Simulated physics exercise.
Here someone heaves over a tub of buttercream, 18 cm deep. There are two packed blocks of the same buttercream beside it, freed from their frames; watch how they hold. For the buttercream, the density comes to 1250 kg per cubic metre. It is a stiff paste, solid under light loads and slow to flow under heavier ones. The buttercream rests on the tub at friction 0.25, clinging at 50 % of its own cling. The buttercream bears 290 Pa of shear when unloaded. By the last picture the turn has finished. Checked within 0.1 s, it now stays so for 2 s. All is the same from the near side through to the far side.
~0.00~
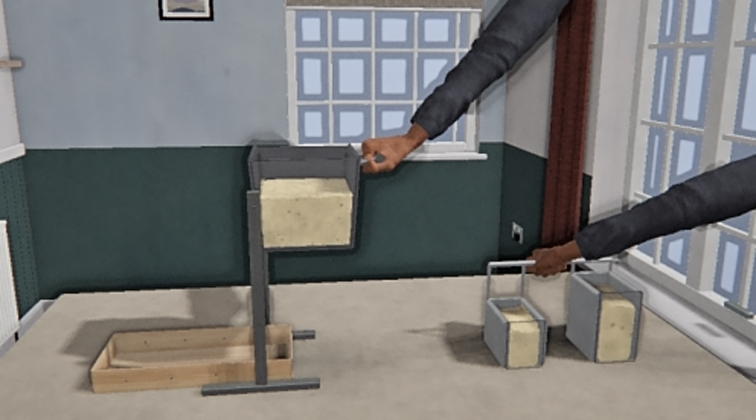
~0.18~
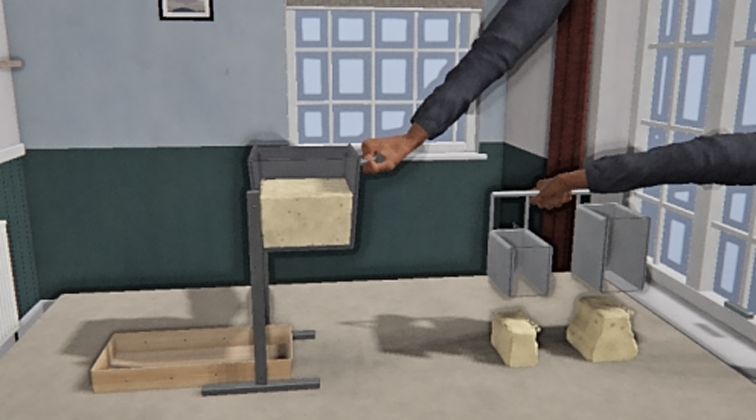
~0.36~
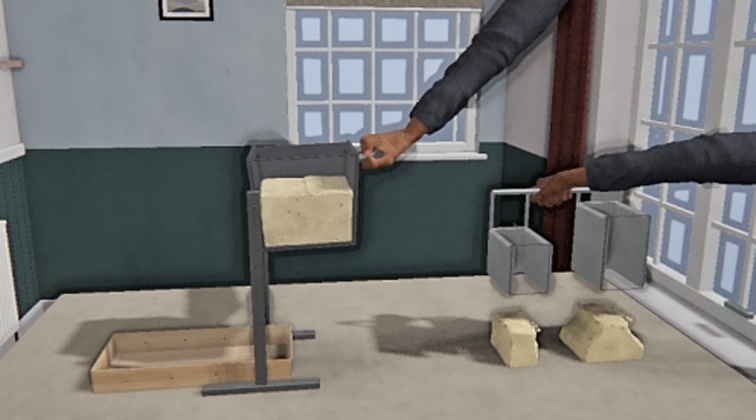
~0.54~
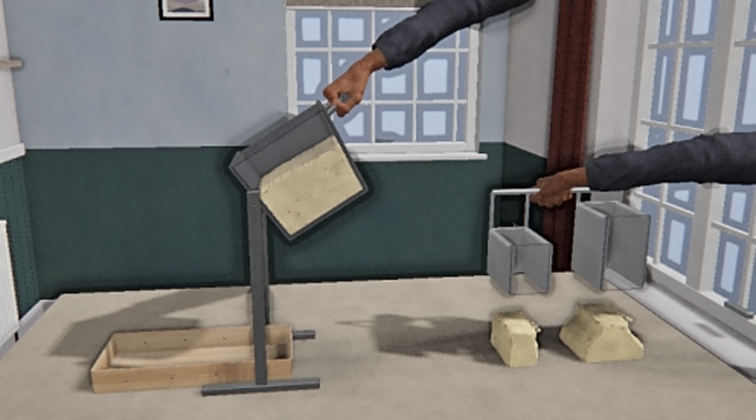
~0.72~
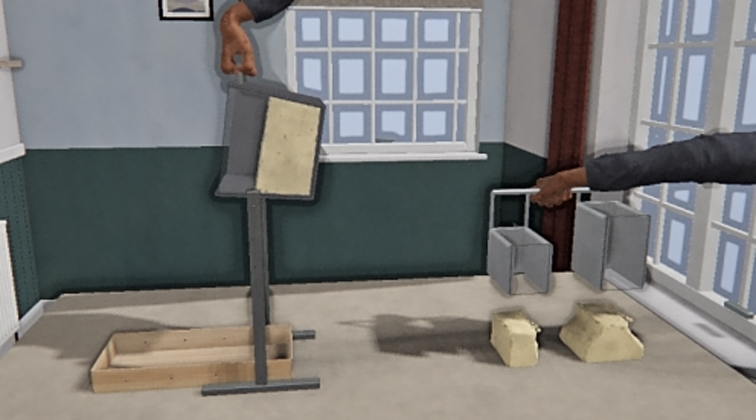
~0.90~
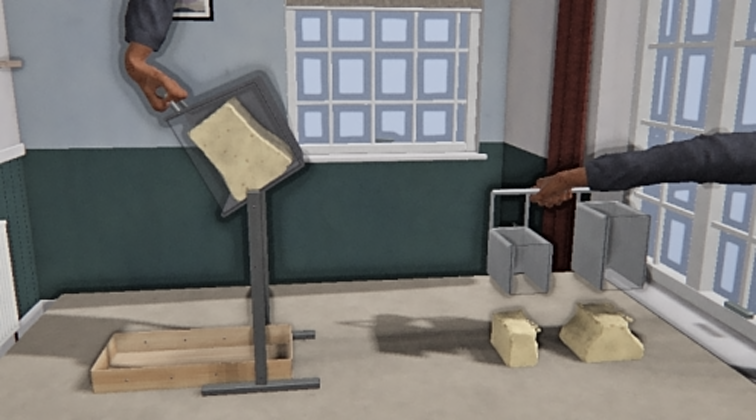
A dark-sleeved hand turns a grey, open-faced box of pale yellow buttercream on a grey stand, in a room with a blue and green wall and windows, seen from a still, level view. Below sits a shallow wooden tray, and at right another hand lifts two joined grey moulds off two cream blocks, which slump slightly. The box then swings up and over leftward, its filling shifting inside.
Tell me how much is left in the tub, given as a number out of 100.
It should be close to 0 out of 100.
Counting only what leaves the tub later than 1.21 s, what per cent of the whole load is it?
About 0 %.
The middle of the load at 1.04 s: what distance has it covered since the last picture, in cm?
I'd put the distance at about 15 centimetres.
After 1.04 s, the tub is at 117 degrees and holds 28 %.
After 1.21 s, the tub is at 117 degrees and holds 0 %.
After 1.38 s, the tub is at 117 degrees and holds 0 %.
After 1.55 s, the tub is at 117 degrees and holds 0 %.
After 2.90 s, the tub is at 117 degrees and holds 0 %.
